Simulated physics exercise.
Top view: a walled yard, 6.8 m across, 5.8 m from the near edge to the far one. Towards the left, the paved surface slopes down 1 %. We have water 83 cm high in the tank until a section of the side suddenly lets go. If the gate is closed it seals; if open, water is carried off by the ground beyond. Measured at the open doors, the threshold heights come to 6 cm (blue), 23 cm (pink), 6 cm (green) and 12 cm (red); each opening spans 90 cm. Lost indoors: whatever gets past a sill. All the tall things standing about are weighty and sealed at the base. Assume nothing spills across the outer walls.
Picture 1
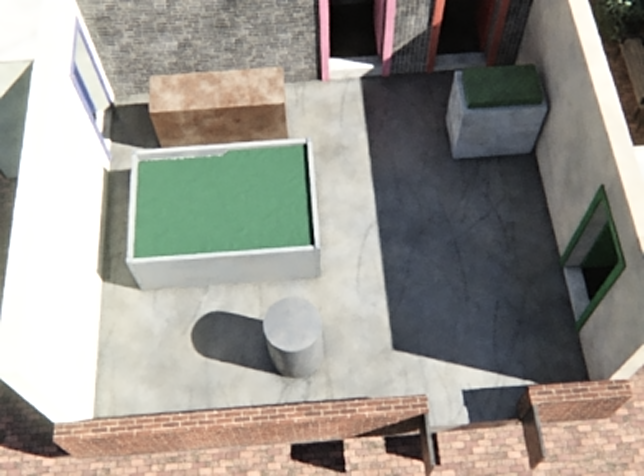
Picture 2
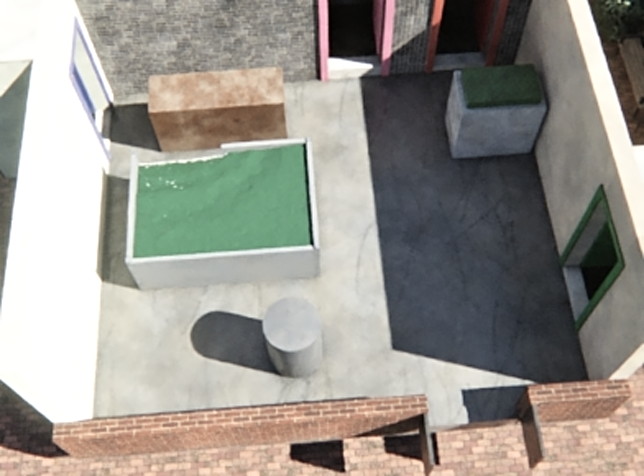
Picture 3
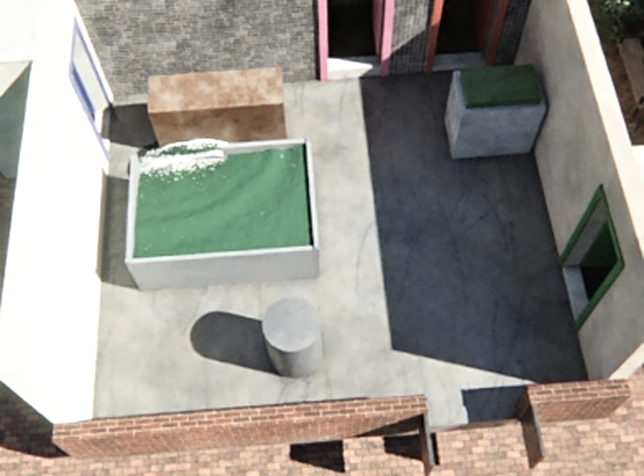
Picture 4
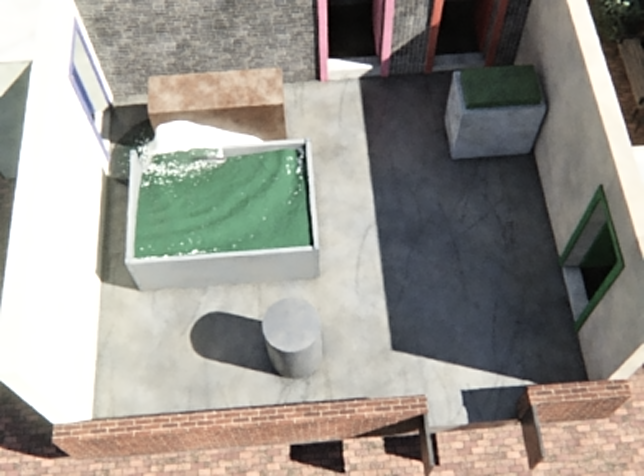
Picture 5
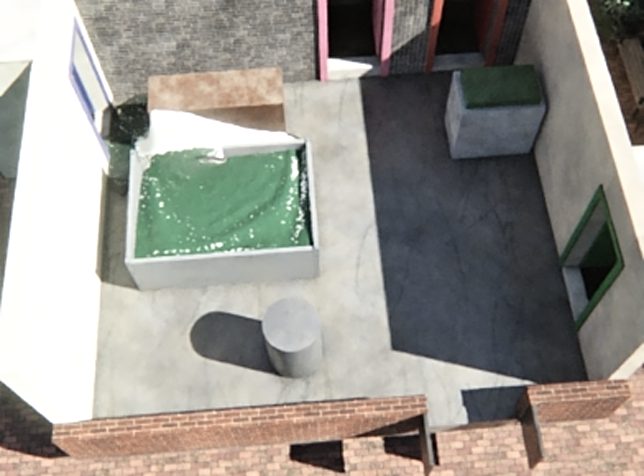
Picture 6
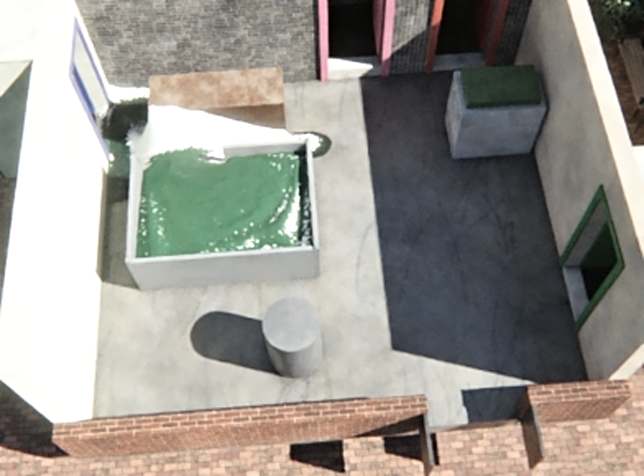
A large white-walled tank of green water stands left of centre in a walled, paved yard seen from high above, with a brown block behind it. A grey cylinder stands in front, and a pale block with a green top sits at the right, near a green-framed opening. The water ripples, then pours out over the tank's far side, spreading behind it leftward to the wall and rightward past its corner.
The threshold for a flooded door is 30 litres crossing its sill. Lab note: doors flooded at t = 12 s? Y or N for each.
Blue door Y, pink door N, green door N, red door Y.
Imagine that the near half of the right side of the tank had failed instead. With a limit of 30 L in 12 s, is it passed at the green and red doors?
With respect to that limit, green ends up outside it, red ends up inside it.
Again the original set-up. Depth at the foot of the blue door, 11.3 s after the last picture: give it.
I'd put it at around 10.5 cm deep.
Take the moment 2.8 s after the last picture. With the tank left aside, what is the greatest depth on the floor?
34 cm or so.
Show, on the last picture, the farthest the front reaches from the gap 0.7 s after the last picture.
Somewhere around (446, 161).
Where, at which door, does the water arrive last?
Green.
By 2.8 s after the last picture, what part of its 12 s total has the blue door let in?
Some 55 per cent by then.
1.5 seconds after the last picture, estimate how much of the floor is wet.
45 %.
Then, 0.7 s after the last picture water covers 20 % of the floor and is deepest (66 cm) near (187, 153); blue door 30 cm at the sill, 131 L in, pink door not reached, green door not reached, red door not reached.
Then, 1.5 s after the last picture water covers 45 % of the floor and is deepest (48 cm) near (187, 162); blue door 31 cm at the sill, 310 L in, pink door 1 cm at the sill, 0 L in, green door not reached, red door 5 cm at the sill, 0 L in.
Then, 2.8 s after the last picture water covers 55 % of the floor and is deepest (34 cm) near (209, 170); blue door 23 cm at the sill, 493 L in, pink door 7 cm at the sill, 0 L in, green door 6 cm at the sill, 0 L in, red door 15 cm at the sill, 16 L in.
Then, 6.3 s after the last picture water covers 90 % of the floor and is deepest (20 cm) near (187, 162); blue door 15 cm at the sill, 763 L in, pink door 15 cm at the sill, 0 L in, green door 3 cm at the sill, 1 L in, red door 18 cm at the sill, 93 L in.
Then, 11.3 s after the last picture water covers 100 % of the floor and is deepest (14 cm) near (166, 93); blue door 11 cm at the sill, 887 L in, pink door 9 cm at the sill, 0 L in, green door 4 cm at the sill, 6 L in, red door 7 cm at the sill, 106 L in.
